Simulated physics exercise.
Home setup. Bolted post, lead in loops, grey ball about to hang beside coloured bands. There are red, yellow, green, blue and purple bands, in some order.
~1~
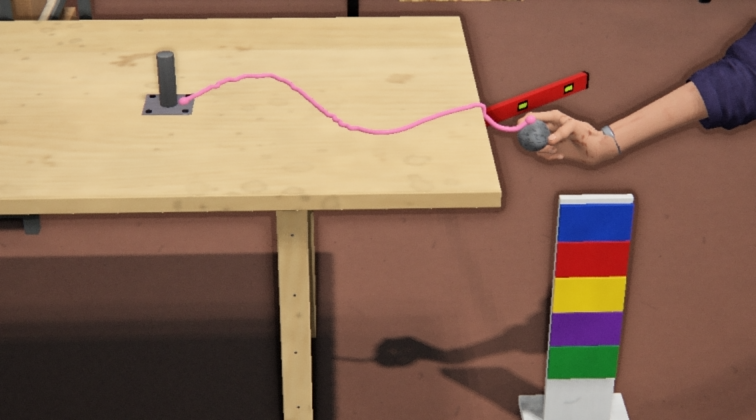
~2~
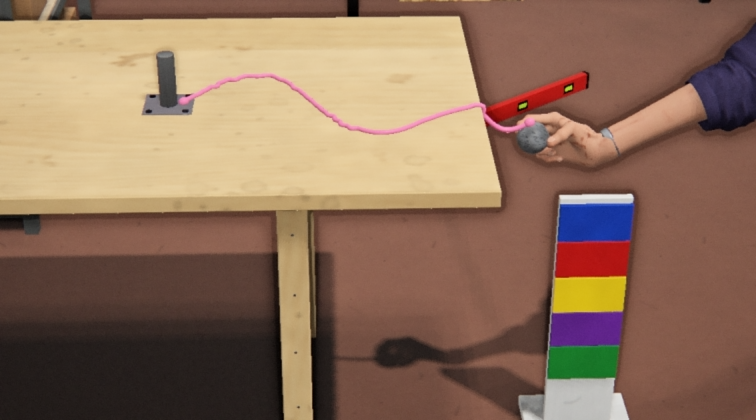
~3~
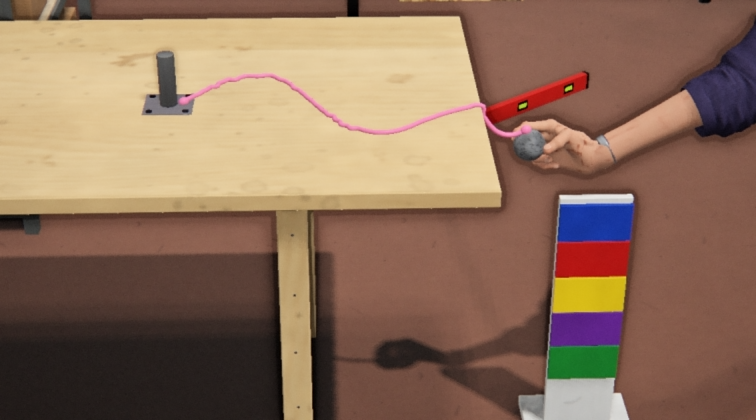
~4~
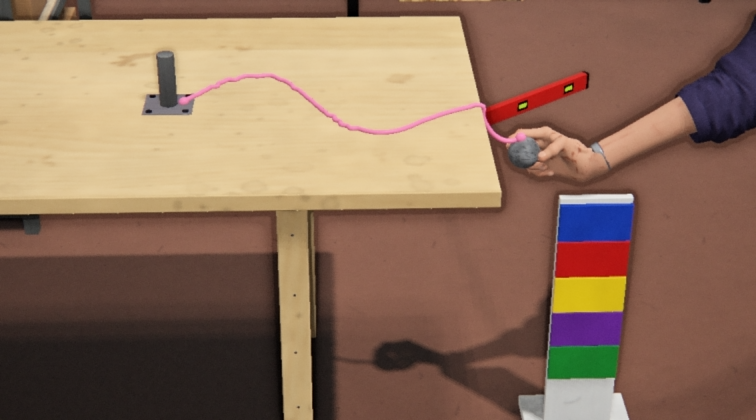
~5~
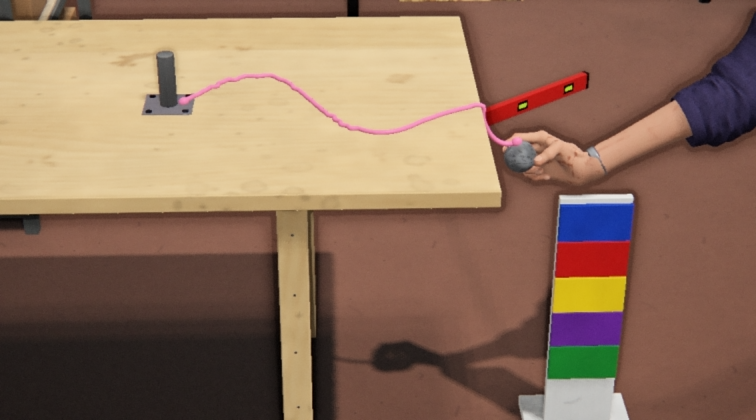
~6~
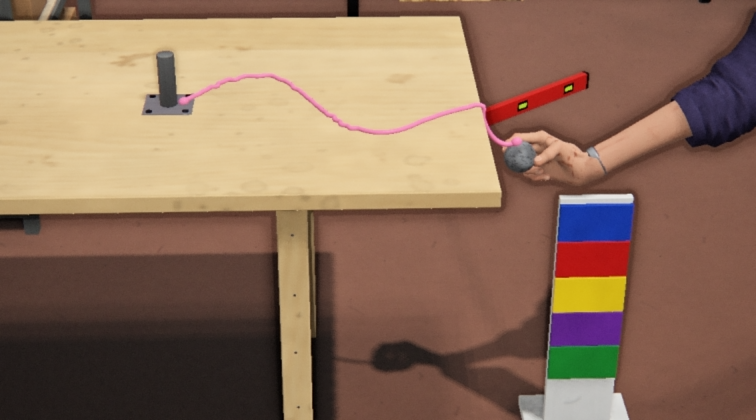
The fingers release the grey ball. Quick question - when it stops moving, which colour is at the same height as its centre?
I would say yellow.
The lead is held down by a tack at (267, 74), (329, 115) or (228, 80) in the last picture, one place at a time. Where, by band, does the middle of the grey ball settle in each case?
Red, then blue, then red.
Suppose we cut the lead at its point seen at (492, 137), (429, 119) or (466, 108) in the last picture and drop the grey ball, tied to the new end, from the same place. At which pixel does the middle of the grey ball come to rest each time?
In order, it comes to rest around (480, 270), (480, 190) and (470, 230).
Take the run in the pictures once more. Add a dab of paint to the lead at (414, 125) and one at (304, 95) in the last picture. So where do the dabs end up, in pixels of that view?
First one close to (480, 149), second close to (366, 104).
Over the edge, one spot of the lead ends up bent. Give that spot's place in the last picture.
Answer: The point at (370, 132).
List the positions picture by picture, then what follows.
In the first frame, grey ball (534, 135); blue (596, 224); red (593, 260); yellow (589, 296); purple (586, 330); green (583, 364).
In the second frame, grey ball (533, 138); lead through (211, 87) (280, 80) (322, 110) (384, 133) (457, 110).
In the third frame, grey ball (529, 145).
In the fourth frame, grey ball (524, 152); lead through (211, 87) (280, 80) (322, 110) (384, 133) (457, 110).
In the fifth frame, grey ball (520, 157).
In the sixth frame, grey ball (520, 157); lead through (211, 87) (280, 80) (322, 110) (384, 133) (457, 110).
Early on, ball near (477, 292); level with yellow.
Midway, ball near (470, 286); level with yellow.
Finally, ball near (477, 290); level with yellow. The yellow one.
